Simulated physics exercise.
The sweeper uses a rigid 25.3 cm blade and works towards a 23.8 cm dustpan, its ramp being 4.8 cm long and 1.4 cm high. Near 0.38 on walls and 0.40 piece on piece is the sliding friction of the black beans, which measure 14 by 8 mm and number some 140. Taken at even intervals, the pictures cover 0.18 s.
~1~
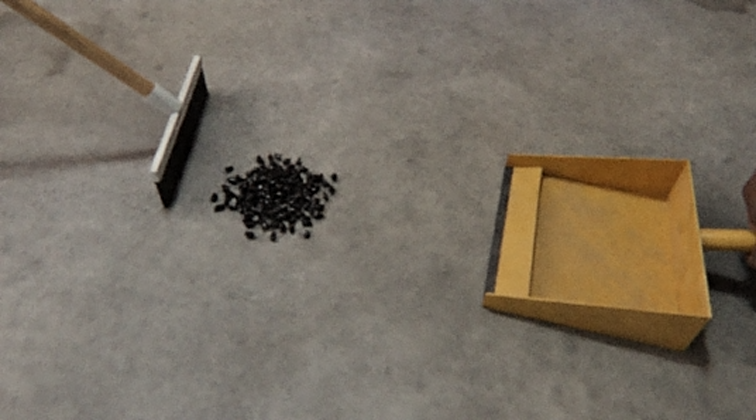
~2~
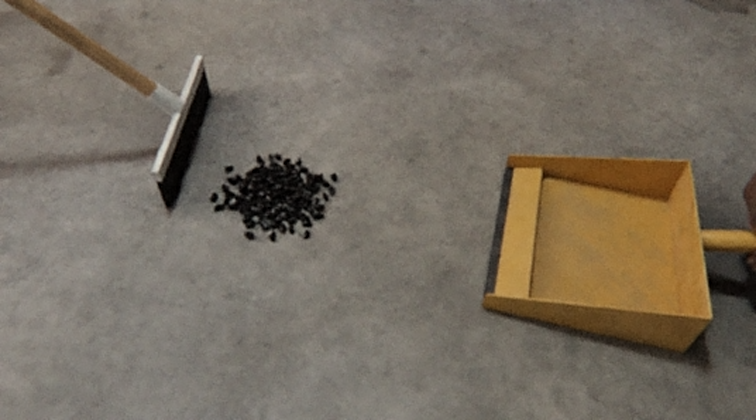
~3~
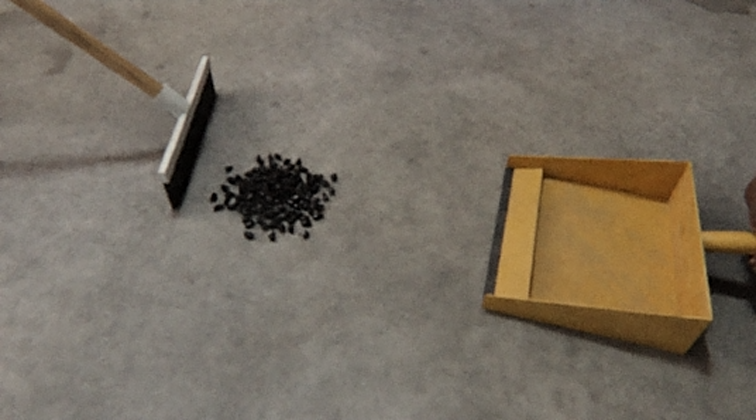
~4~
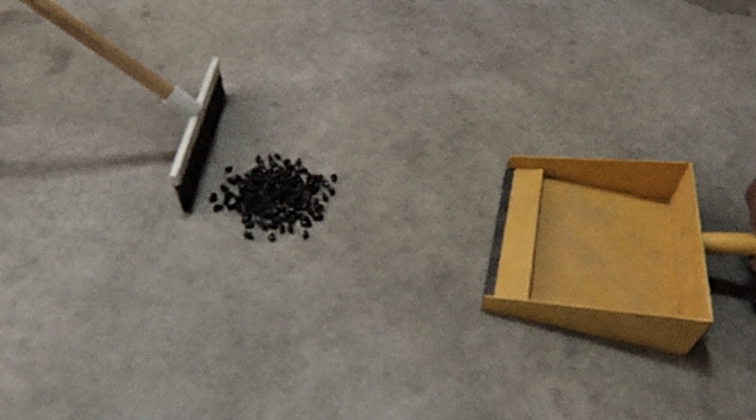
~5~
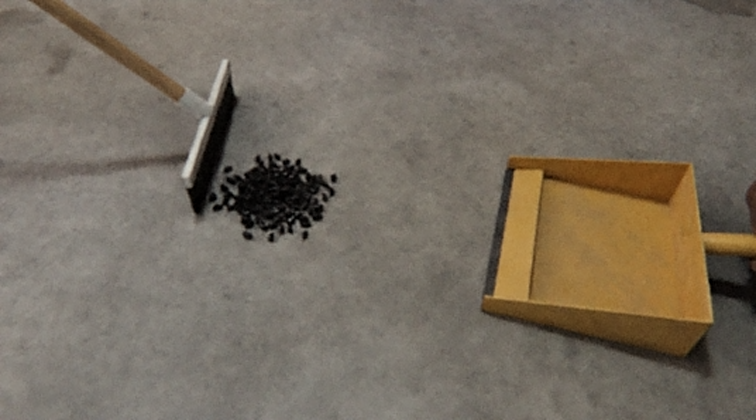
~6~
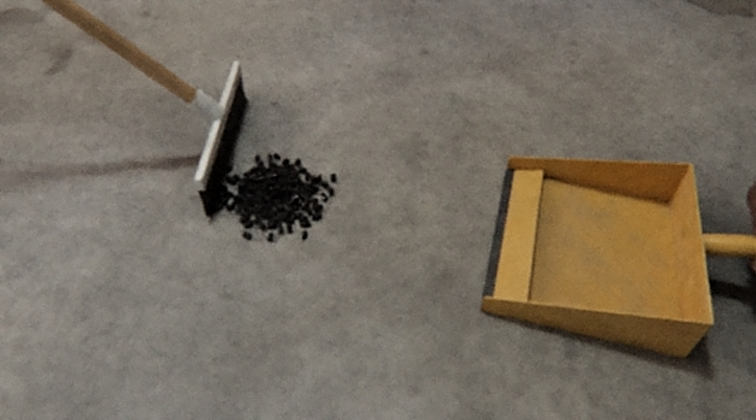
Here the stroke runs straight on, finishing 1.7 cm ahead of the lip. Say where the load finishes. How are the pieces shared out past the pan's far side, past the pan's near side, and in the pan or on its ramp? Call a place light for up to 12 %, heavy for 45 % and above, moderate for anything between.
Far side: Light; near side: Light; pan: Moderate.
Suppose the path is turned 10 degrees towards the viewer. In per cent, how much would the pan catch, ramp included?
The pan, ramp included, would get around 10 per cent.
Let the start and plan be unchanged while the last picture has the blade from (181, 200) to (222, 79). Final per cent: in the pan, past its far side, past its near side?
Final per cent - pan 0, far 0, near 15.
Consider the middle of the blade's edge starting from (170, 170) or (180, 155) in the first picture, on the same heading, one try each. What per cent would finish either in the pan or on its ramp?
The two tries give some 10 % and some 15 %.
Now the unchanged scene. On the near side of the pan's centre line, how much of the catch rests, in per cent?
Roughly 60 per cent.
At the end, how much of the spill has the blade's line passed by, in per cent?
Around 15 per cent.
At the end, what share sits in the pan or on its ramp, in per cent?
15 %.
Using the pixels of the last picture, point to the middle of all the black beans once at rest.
Somewhere around (487, 223) in the final frame.
Then, 0.35 s after the last picture, middle of the blade 22 cm from the lip; 0 % over the lip, far side 0 %, near side 0 %.
Then, 0.58 s after the last picture, middle of the blade 11 cm from the lip; 0 % over the lip, far side 5 %, near side 5 %.
Then, 0.92 s after the last picture, middle of the blade 5 cm from the lip; 15 % over the lip, far side 5 %, near side 5 %.
In the end, far side 5 %, near side 5 %, pan 15 %, in front of the lip or behind the blade 70 %.
